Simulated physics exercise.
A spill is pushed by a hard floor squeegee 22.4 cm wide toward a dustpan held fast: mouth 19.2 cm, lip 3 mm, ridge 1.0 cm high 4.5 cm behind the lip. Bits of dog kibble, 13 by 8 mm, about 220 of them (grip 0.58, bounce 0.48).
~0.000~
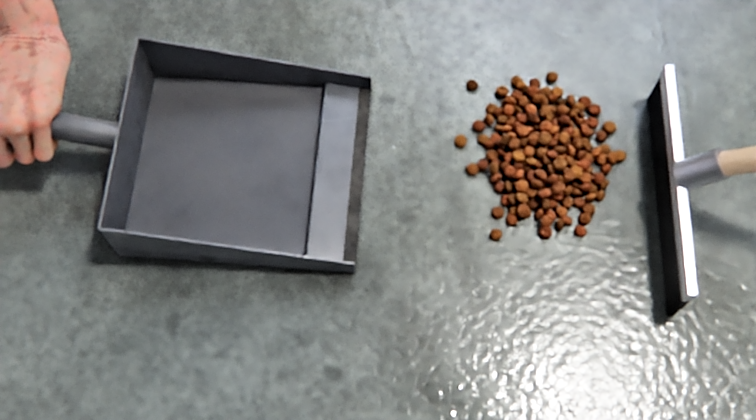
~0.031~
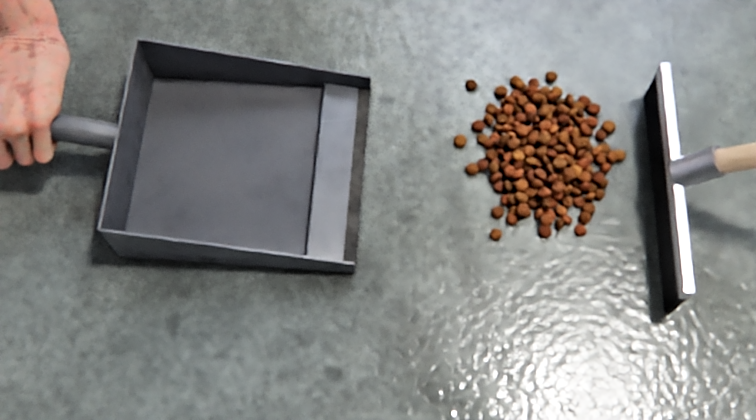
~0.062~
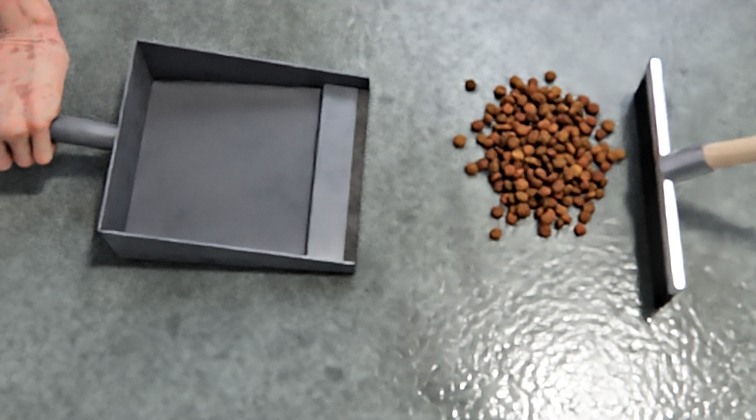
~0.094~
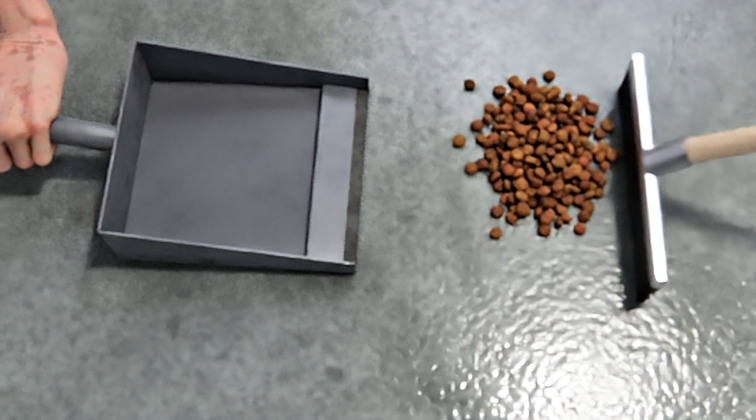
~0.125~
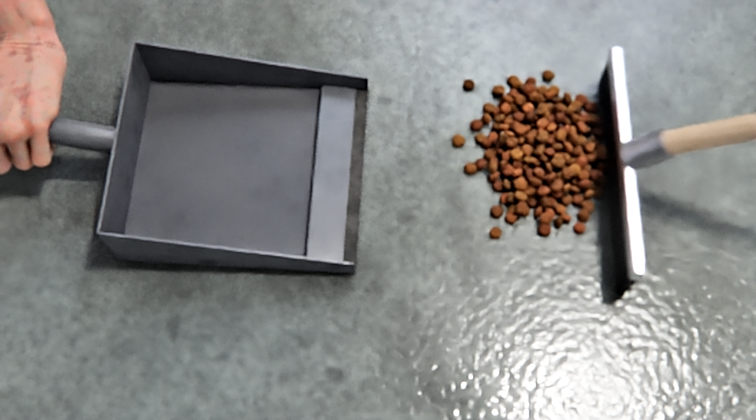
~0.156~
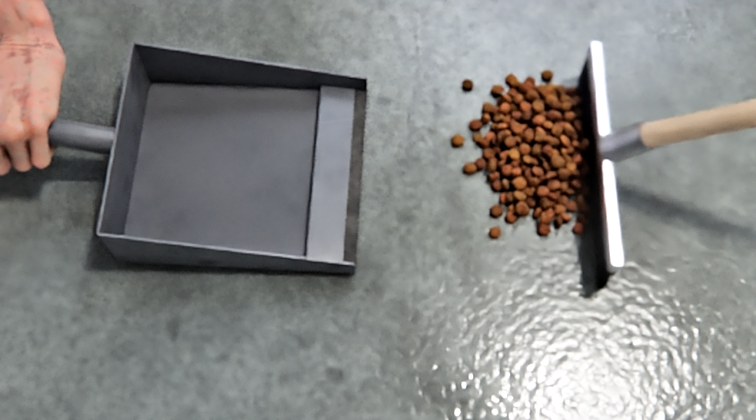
A squeegee with a wooden handle slid left across the wet-looking gray floor and pressed into the right side of a pile of brown kibble, while a hand held a dark dustpan still at left.
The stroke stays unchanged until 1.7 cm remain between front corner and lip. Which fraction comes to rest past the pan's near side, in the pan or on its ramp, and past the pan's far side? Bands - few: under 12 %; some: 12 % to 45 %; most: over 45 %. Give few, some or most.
Near side: Few, pan: Some, far side: Some.
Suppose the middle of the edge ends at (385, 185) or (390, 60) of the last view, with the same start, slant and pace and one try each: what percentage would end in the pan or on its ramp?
First try around 55 %, second try around 20 %.
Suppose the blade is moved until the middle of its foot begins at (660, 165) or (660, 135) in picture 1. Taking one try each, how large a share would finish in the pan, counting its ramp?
The two tries give some 30 % and some 20 %.
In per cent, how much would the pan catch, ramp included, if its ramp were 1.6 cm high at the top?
I'd put it near 35 per cent, ramp counted.
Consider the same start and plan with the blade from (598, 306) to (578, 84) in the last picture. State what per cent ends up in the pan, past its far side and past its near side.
Pan 45, far 20, near 5.
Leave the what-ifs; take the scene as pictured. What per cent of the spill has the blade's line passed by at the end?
Near 5 percent, give or take.
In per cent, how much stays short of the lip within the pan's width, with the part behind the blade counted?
That comes to near 30 percent.
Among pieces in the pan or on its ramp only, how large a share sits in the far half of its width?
Share: Approx. 80 %.
After 0.33 s, middle of the blade 12 cm from the lip; 0 % over the lip, far side 20 %, near side 0 %.
After 0.44 s, middle of the blade 5 cm from the lip; 0 % over the lip, far side 30 %, near side 0 %.
After 0.69 s, middle of the blade 2 cm from the lip; 40 % over the lip, far side 35 %, near side 0 %.
In the end, at 1.2 s, near side 0 %, pan 40 %, far side 35 %, in front of the lip or behind the blade 30 %.
